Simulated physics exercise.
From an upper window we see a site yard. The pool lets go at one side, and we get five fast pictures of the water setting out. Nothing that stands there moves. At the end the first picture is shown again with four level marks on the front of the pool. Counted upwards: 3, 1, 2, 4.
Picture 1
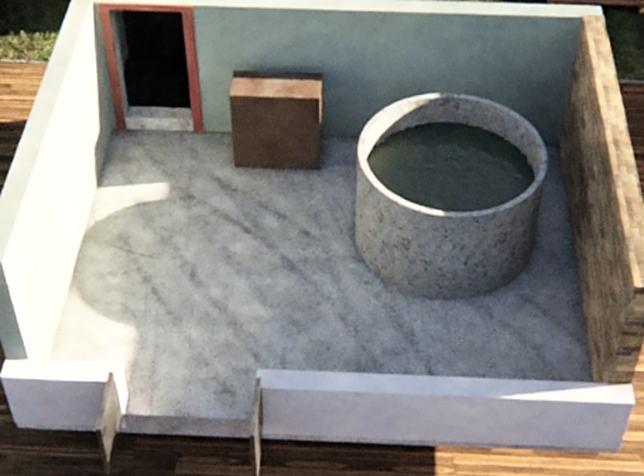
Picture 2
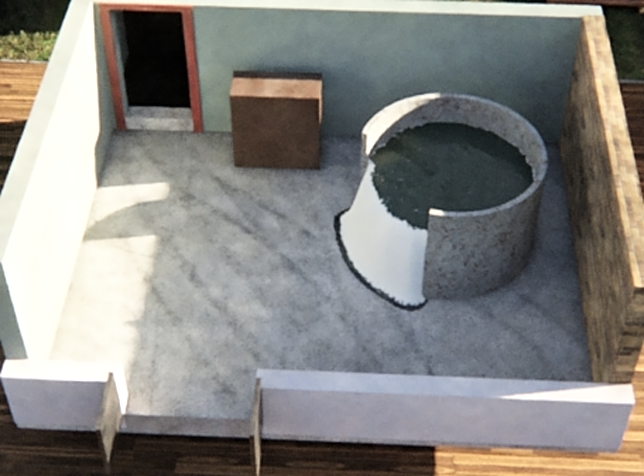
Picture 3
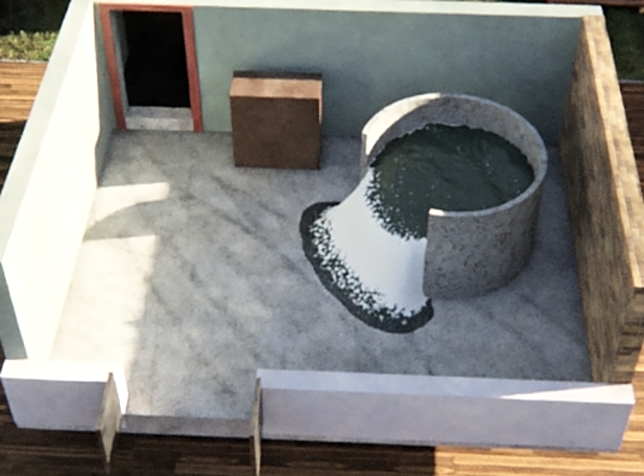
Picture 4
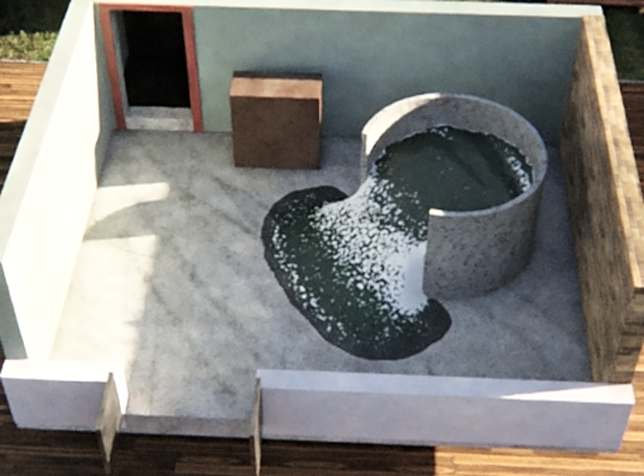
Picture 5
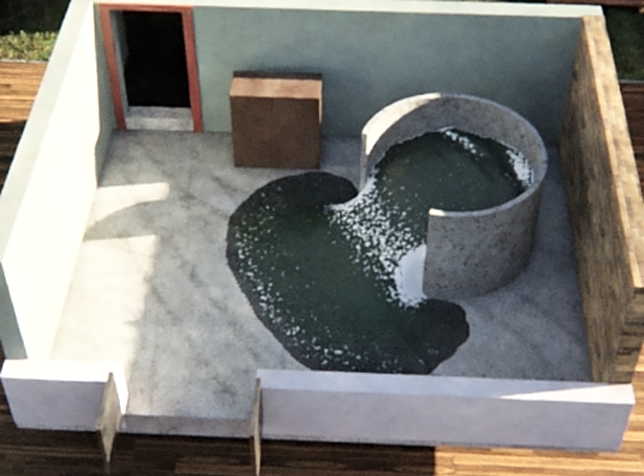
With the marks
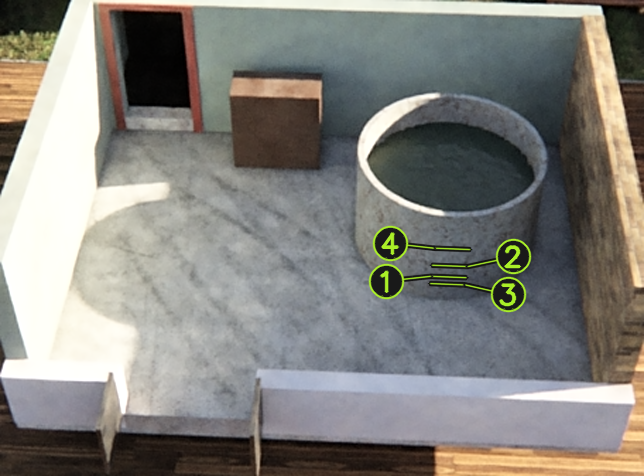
At the start, dark water lies still inside a round stone pool in a walled yard with a red-framed doorway. A gap opens in the pool's left front side and white, foaming water pours out onto the floor, then spreads leftward and forward in a widening dark green sheet flecked with white.
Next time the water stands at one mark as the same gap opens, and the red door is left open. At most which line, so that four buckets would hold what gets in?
The answer is mark 4.
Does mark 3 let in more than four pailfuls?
No, not at all.
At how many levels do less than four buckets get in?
All of the four.
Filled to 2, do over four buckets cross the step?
No, that is safe.
On the marked copy, 1 at (448, 276); 2 at (449, 265); 3 at (447, 284); 4 at (451, 248); from the bottom up 3, 1, 2, 4.
Choosing 1, nothing gets over.
Choosing 2, nothing gets over.
Choosing 3, nothing gets over.
Choosing 4, a bucket or two gets in.
